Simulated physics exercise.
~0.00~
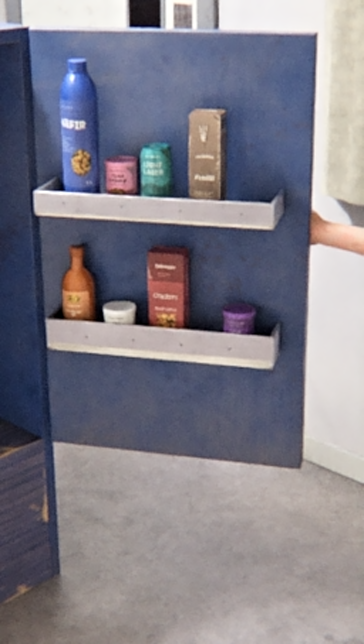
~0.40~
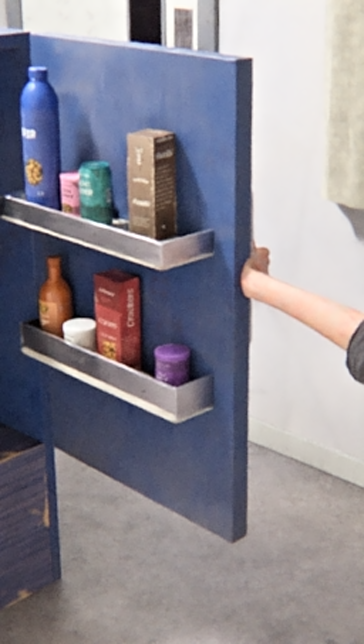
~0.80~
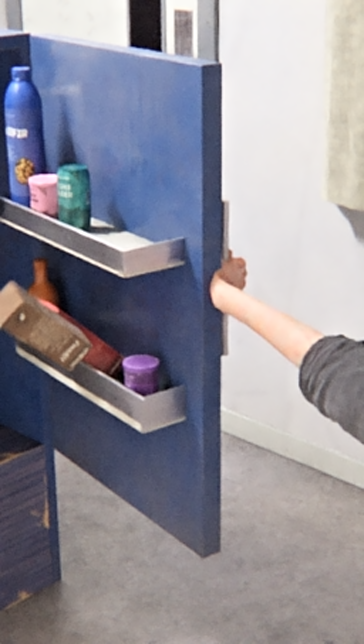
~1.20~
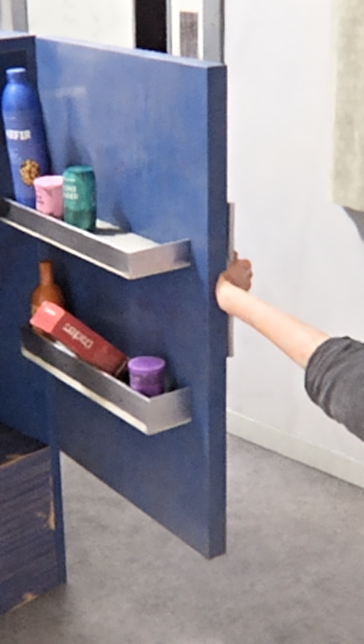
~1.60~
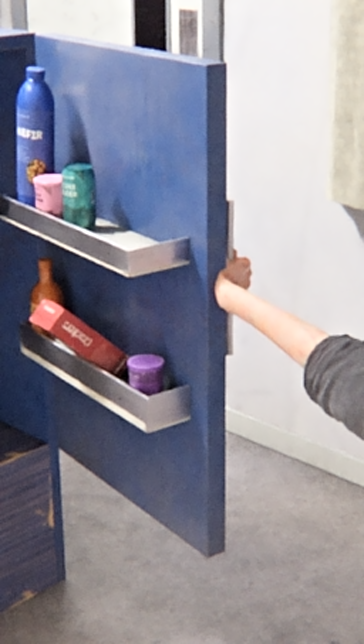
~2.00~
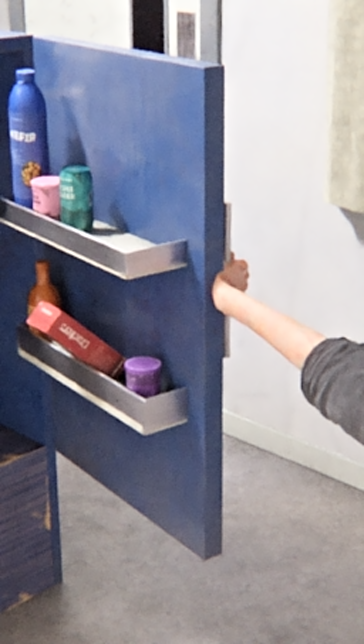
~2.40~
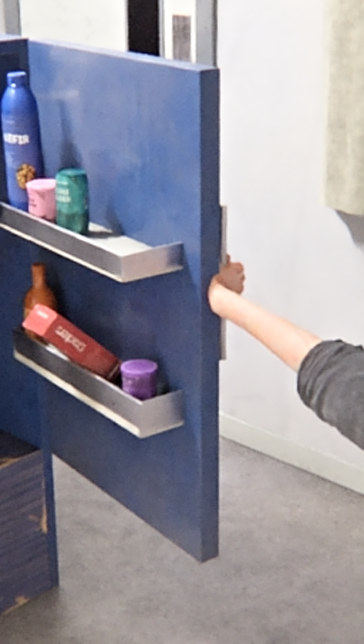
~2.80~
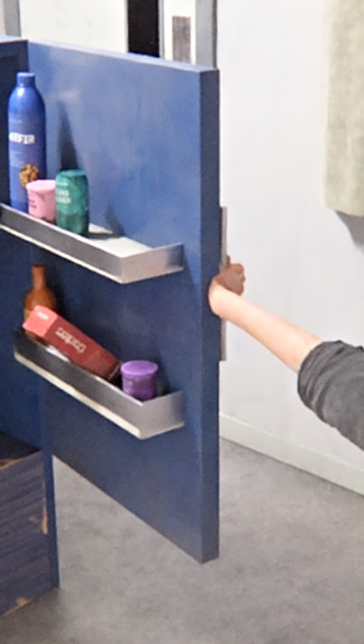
A blue locker door with two racks of bottles, tins and cartons swung partway toward closed and stopped in someone's hand, and the brown carton tumbled off the upper rack and out of sight, leaving the red carton leaning below while the rest stood.
